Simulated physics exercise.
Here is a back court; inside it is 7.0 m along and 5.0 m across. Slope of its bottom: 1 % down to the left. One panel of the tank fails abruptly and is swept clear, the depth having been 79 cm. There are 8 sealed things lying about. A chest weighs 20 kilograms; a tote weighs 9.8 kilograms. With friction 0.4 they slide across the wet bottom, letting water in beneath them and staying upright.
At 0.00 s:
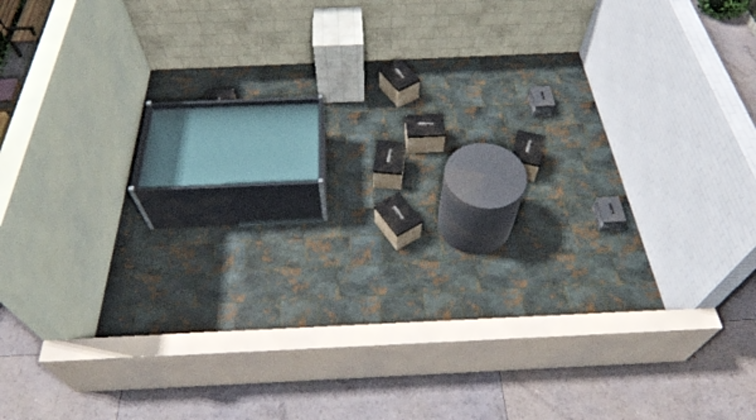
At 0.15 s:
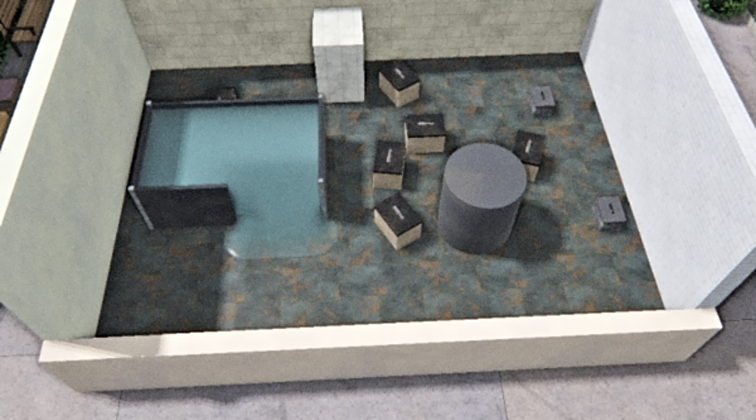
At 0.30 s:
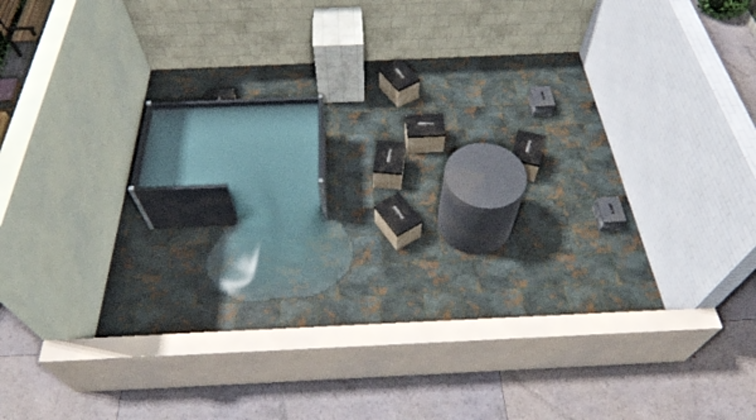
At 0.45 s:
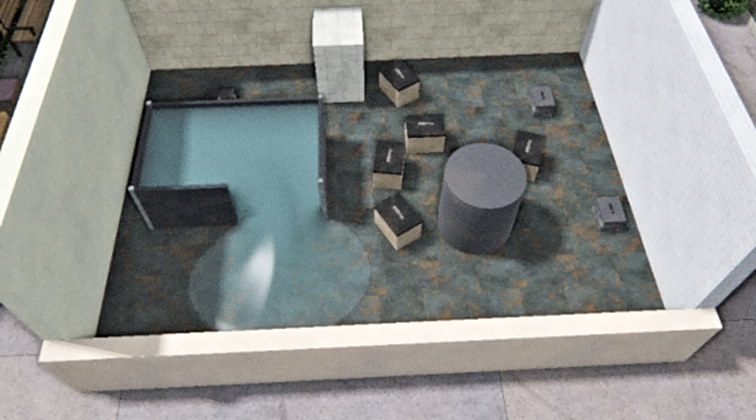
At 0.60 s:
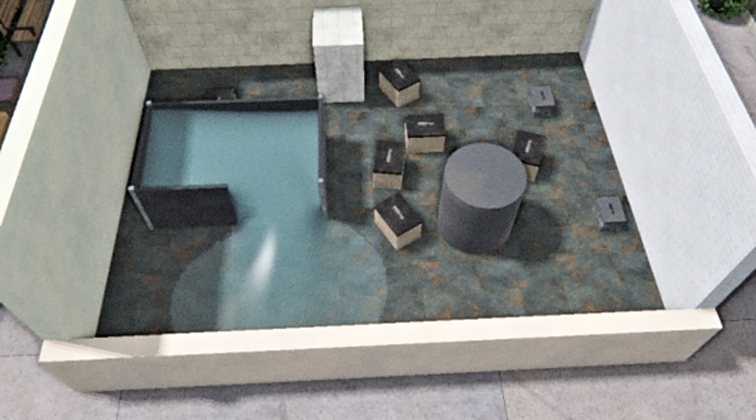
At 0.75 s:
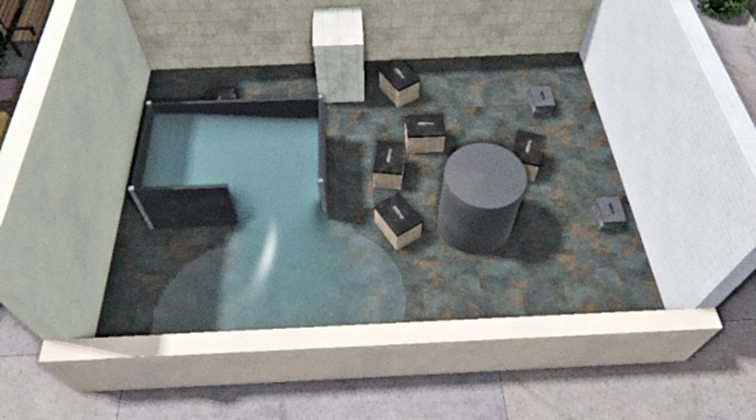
In a walled back court, part of a tank's front panel gave way and water poured through the gap, spreading in a widening rounded sheet toward the front wall while the scattered boxes stayed put.
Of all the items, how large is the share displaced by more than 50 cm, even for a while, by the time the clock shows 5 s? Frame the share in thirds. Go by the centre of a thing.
Short of a third.
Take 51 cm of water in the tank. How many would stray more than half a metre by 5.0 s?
Then 1 of them.
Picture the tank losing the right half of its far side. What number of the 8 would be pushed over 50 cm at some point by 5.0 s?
The answer then is 3.
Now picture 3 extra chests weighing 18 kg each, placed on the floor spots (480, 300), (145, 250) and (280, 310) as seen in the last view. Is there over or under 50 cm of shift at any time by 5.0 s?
Well, in turn they are above that, above that and above that.
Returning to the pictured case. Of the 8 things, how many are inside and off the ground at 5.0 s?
Then: 1.
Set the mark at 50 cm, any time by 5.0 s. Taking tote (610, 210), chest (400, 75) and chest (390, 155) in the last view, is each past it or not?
Taking them in turn, the answers are greater, smaller and smaller.
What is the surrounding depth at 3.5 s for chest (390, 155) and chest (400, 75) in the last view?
0 and 0 cm.
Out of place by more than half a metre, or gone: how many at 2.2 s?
Answer: 0.
After 1.1 s 0 of 8 are over 50 cm from their spots; 0 afloat.
After 2.2 s 0 of 8 are over 50 cm from their spots; 0 afloat.
After 3.5 s 1 of 8 are over 50 cm from their spots; 0 afloat.
After 5.0 s 2 of 8 are over 50 cm from their spots, and 2 have been at some point; 1 afloat.
